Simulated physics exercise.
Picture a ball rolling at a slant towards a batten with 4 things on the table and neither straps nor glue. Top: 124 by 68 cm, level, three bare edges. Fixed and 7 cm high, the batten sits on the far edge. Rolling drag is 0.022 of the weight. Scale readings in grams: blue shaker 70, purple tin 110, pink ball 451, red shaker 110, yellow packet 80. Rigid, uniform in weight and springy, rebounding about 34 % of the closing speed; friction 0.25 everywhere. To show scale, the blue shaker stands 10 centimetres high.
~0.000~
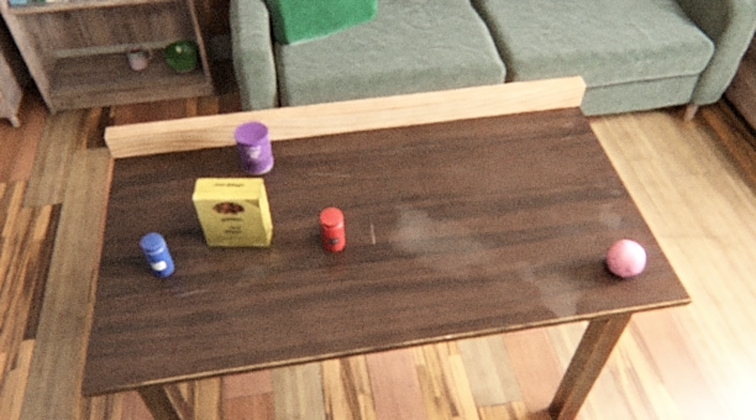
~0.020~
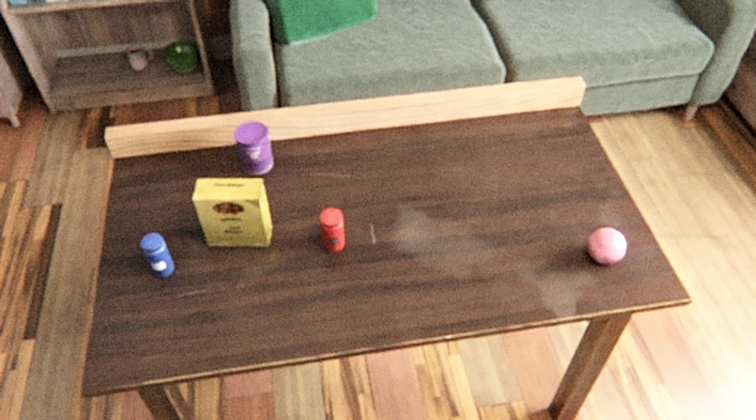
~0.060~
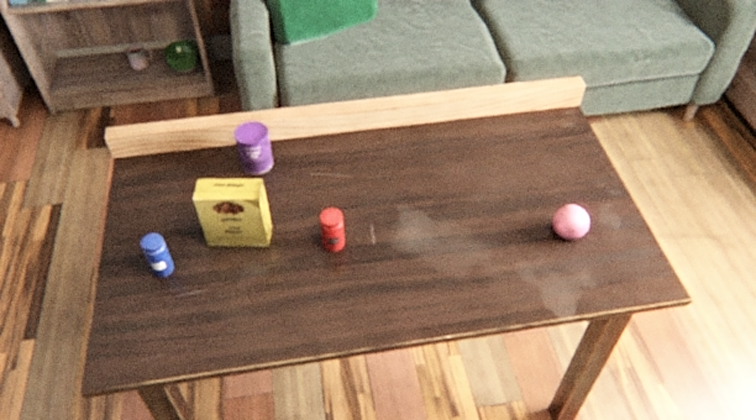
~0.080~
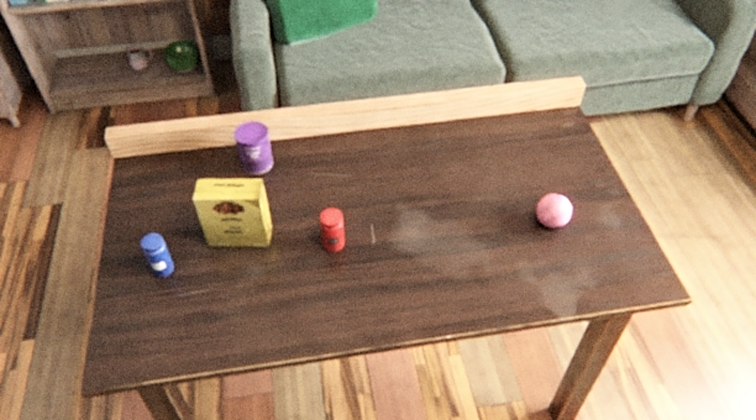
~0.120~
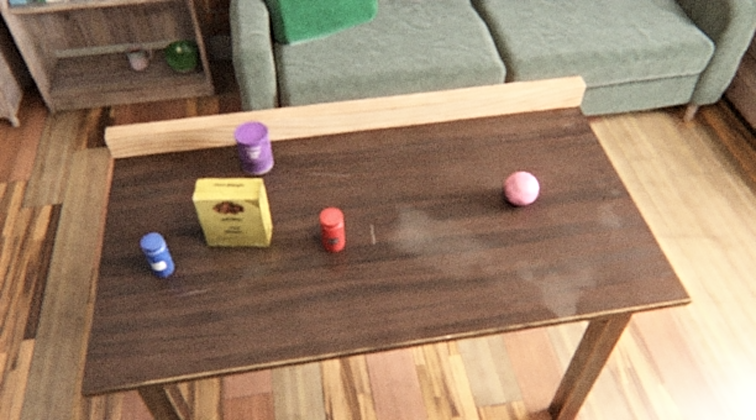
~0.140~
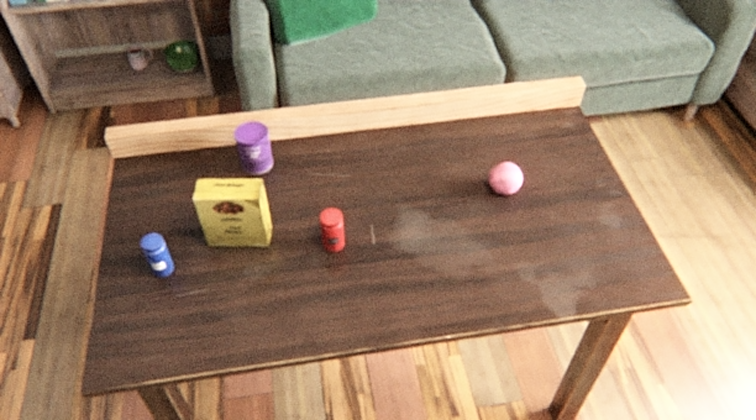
In this clip, a pink ball rolls from the right side of a dark wooden table diagonally leftward toward the wooden strip along the far edge, while the purple tin, yellow packet, and blue and red shakers stay still.
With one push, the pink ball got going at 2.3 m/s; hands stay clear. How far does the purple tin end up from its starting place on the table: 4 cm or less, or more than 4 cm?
4 cm or less.
By 0.64 s, pink ball near (277, 179).
By 1.14 s, pink ball near (63, 251).
When it is over (1.6 s), all 4 within 4 cm of the start. End places, in pixels of the last picture, purple tin near (254, 148).
